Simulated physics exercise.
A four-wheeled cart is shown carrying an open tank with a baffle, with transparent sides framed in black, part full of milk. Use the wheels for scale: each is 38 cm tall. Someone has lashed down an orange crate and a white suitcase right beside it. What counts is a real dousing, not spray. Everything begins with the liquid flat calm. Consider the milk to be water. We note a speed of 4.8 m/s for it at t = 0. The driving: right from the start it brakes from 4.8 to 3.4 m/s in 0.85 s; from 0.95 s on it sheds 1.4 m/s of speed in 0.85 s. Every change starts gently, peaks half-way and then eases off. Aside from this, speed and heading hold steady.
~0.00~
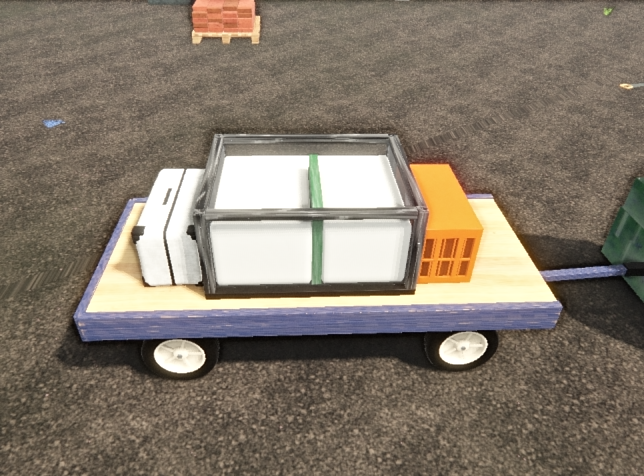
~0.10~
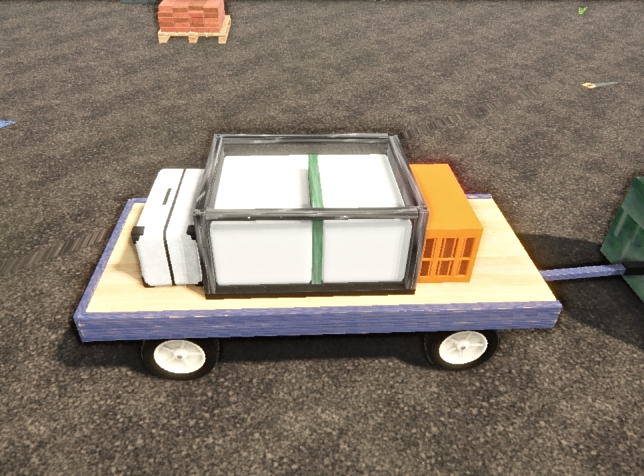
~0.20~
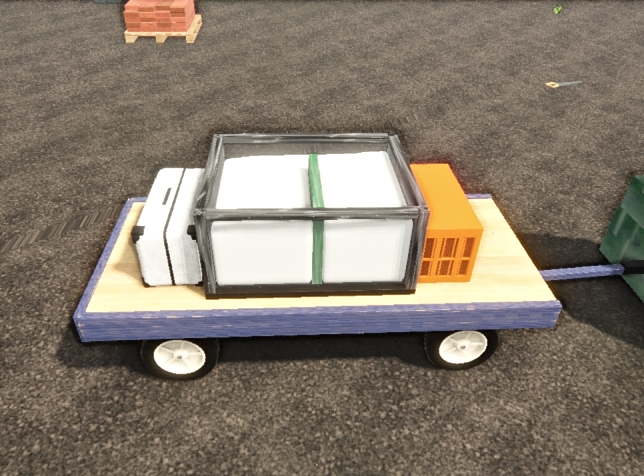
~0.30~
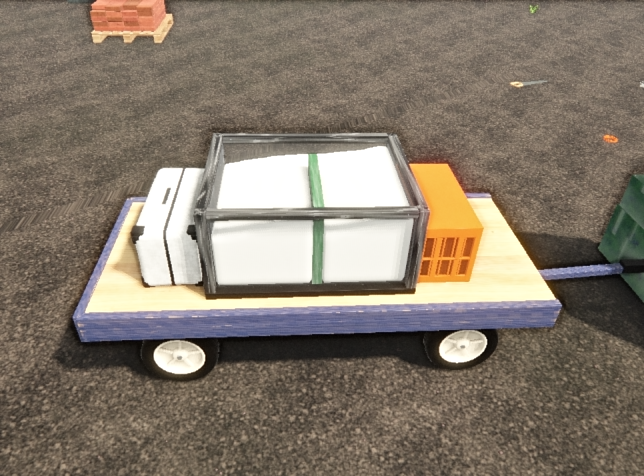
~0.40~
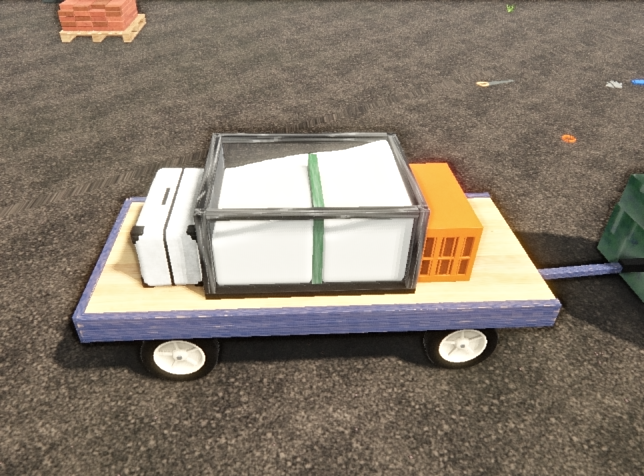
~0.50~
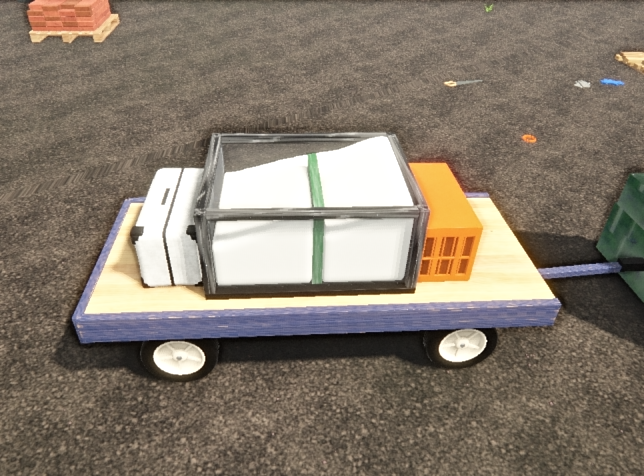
White liquid in a black-framed tank on a rolling cart gradually heaps toward the orange crate.
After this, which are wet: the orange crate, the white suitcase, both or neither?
Well, the orange crate is struck and the white suitcase is missed.
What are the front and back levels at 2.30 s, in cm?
I'd put it at about 34 cm in front and about 34 cm behind.
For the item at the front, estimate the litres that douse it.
I'd guess close to 2 litres land there.
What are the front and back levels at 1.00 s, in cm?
At the front 38 cm, at the back 30 cm.
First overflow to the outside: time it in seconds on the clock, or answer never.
1.6 s.
After 1.00 s it stands 30 cm high behind and 38 cm in front; all of it is still inside.
After 1.60 s it stands 25 cm high behind and 40 cm in front; all of it is still inside.
After 2.30 s it stands 33 cm high behind and 34 cm in front; 2 per cent has gone over the front.
After 4.78 s 2 per cent has gone over the front; the orange crate has caught 2 litres and the white suitcase nothing.
